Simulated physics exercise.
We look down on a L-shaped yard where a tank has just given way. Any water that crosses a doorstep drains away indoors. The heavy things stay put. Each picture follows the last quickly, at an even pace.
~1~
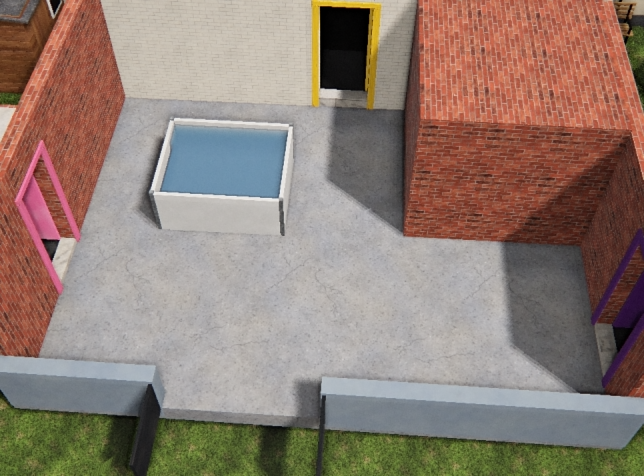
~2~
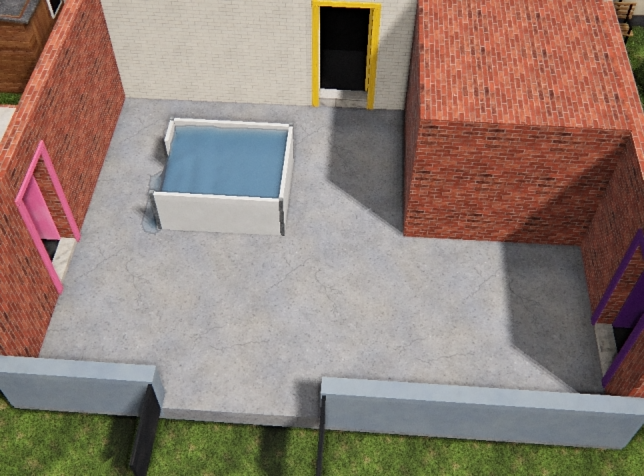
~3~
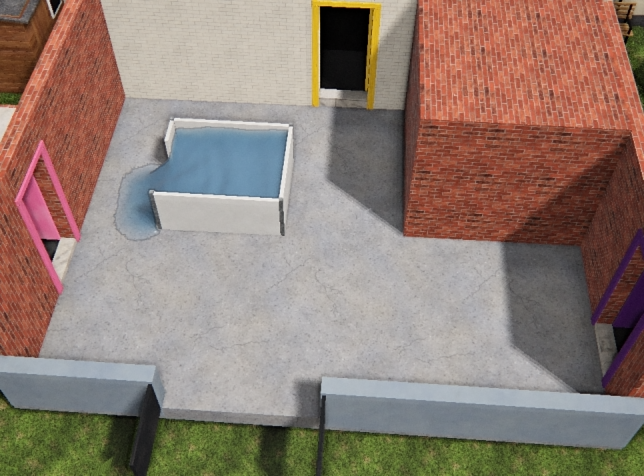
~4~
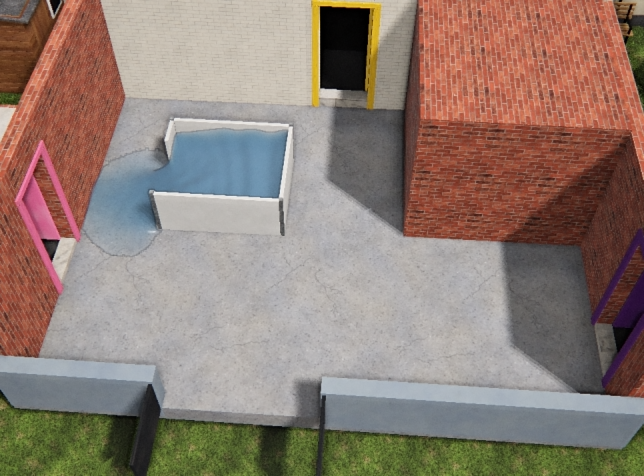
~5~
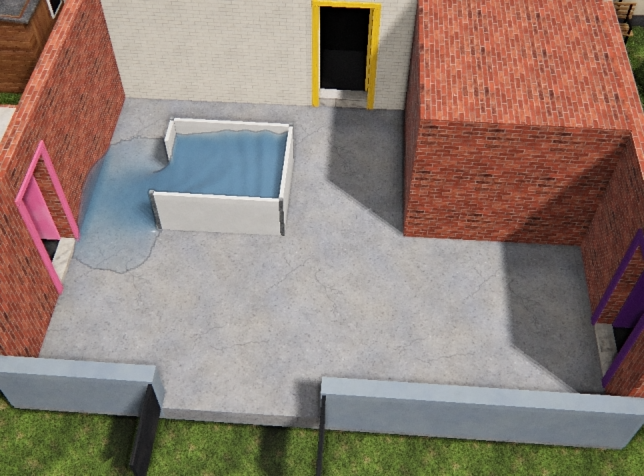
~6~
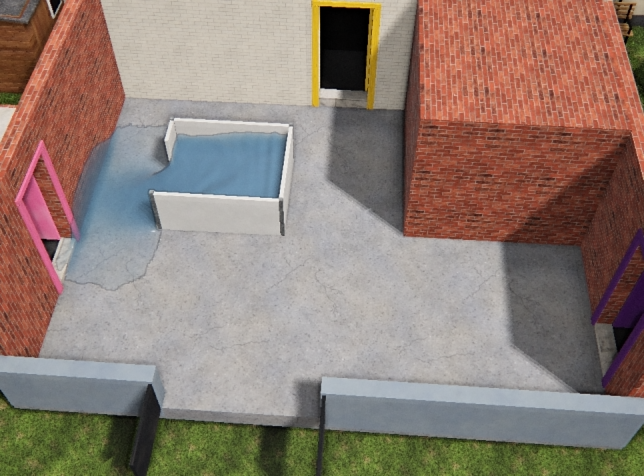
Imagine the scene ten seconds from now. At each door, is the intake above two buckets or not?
Result: The purple door ends up at or below the line; the yellow door ends up at or below the line; the pink door ends up above the line.
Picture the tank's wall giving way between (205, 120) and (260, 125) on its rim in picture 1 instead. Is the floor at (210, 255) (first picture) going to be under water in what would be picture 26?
That spot ends up spared.
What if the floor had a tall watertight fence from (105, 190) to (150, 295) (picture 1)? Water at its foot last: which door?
My choice is the purple one.
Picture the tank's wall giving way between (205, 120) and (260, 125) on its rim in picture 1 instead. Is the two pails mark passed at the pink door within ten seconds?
After that, pink door falls short.
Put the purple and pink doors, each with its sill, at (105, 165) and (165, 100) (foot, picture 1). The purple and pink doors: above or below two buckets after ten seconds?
The purple door overflows, and the pink door overflows.
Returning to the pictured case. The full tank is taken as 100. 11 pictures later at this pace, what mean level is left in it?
Around 42 percent.
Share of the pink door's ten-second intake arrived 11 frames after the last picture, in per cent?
About 60 %.
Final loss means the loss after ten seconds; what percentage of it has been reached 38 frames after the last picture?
Roughly 70 percent of it.
A moment on, water covers 15 % of the floor; the purple door not reached, the yellow door not reached, the pink door under two buckets in.
Next, water covers 25 % of the floor; the purple door not reached, the yellow door not reached, the pink door over two buckets in.
Then, water covers 50 % of the floor; the purple door not reached, the yellow door wet at the sill, nothing in, the pink door far over two buckets in.
Later, water covers 90 % of the floor; the purple door not reached, the yellow door wet at the sill, nothing in, the pink door far over two buckets in.
In the end, water covers 95 % of the floor; the purple door wet at the sill, nothing in, the yellow door wet at the sill, nothing in, the pink door far over two buckets in.
